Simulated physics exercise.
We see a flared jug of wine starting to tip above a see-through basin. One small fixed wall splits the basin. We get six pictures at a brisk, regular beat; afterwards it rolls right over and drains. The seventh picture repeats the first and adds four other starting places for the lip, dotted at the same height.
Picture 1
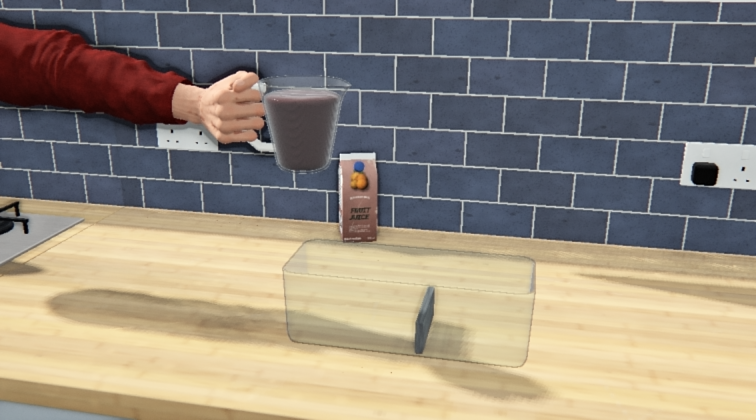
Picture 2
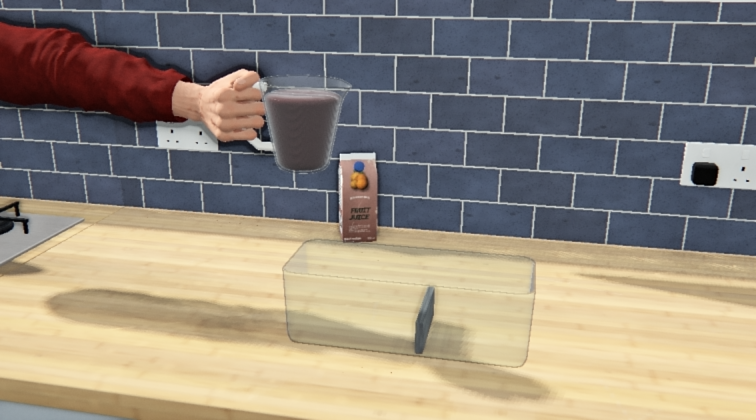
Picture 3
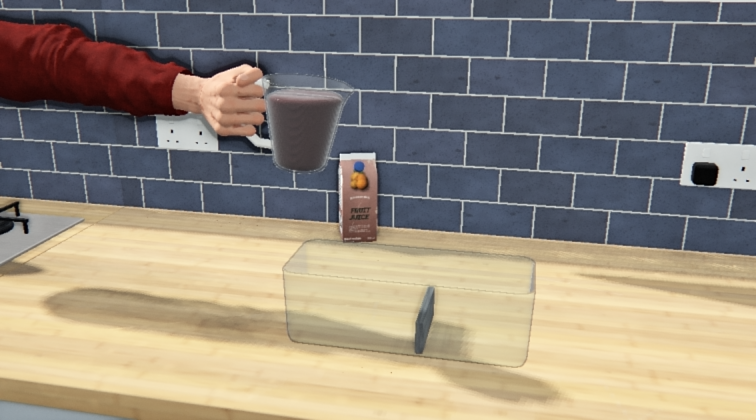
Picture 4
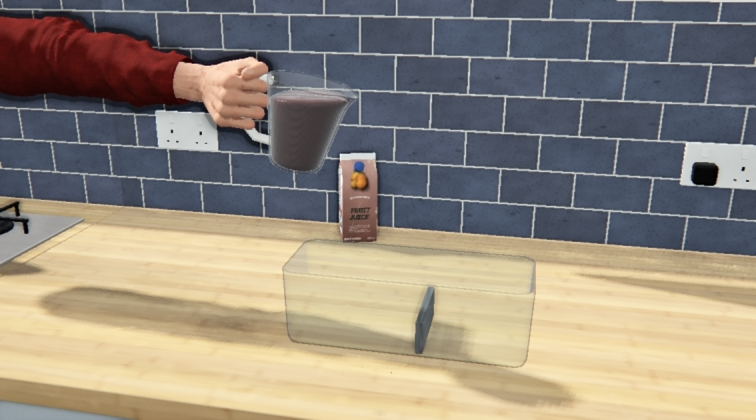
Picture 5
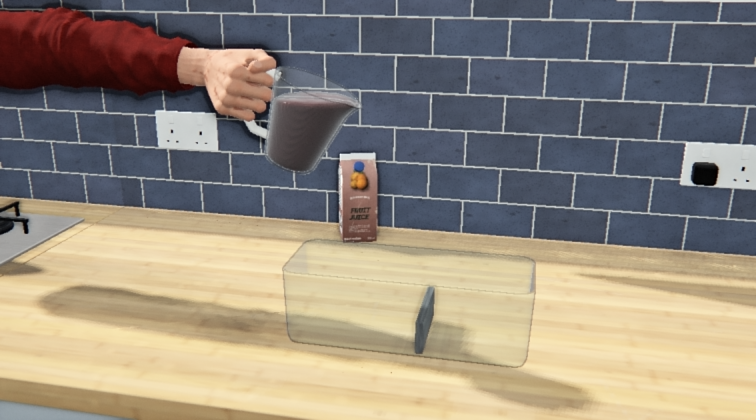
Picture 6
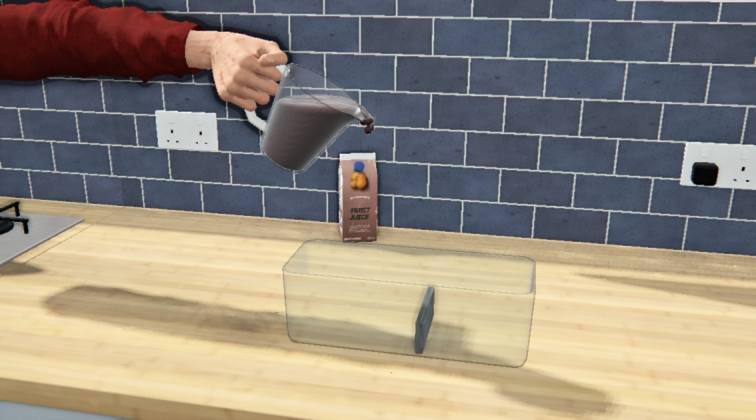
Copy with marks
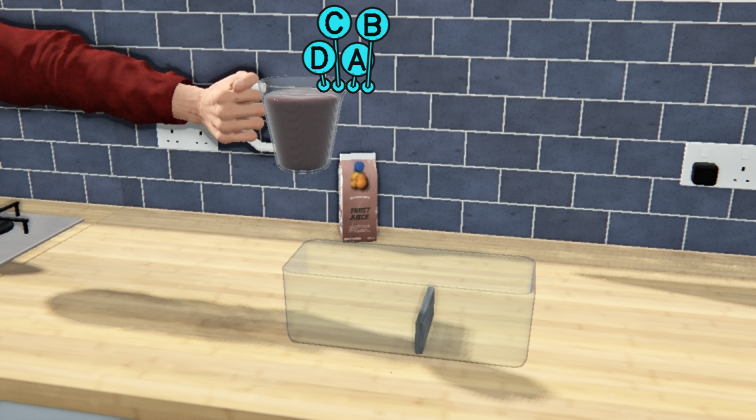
A hand in a red sleeve held a clear jug of dark liquid above a see-through basin on a wooden counter, then gradually tilted it rightward until a little liquid came over the lip.
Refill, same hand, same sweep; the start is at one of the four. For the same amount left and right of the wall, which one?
B is best.
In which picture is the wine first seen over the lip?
In picture 6.
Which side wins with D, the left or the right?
The left one.
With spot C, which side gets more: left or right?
The left one.
On the marked copy, A at (353, 86); B at (367, 86); C at (338, 85); D at (323, 84).
For spot A, about 73 % ends left of the wall and 21 % right of it; 6 % is lost outside.
For spot B, about 49 % ends left of the wall and 49 % right of it.
For spot C, about 91 % ends left of the wall and 4 % right of it; 5 % is lost outside.
For spot D, about 93 % ends left of the wall and 5 % right of it.
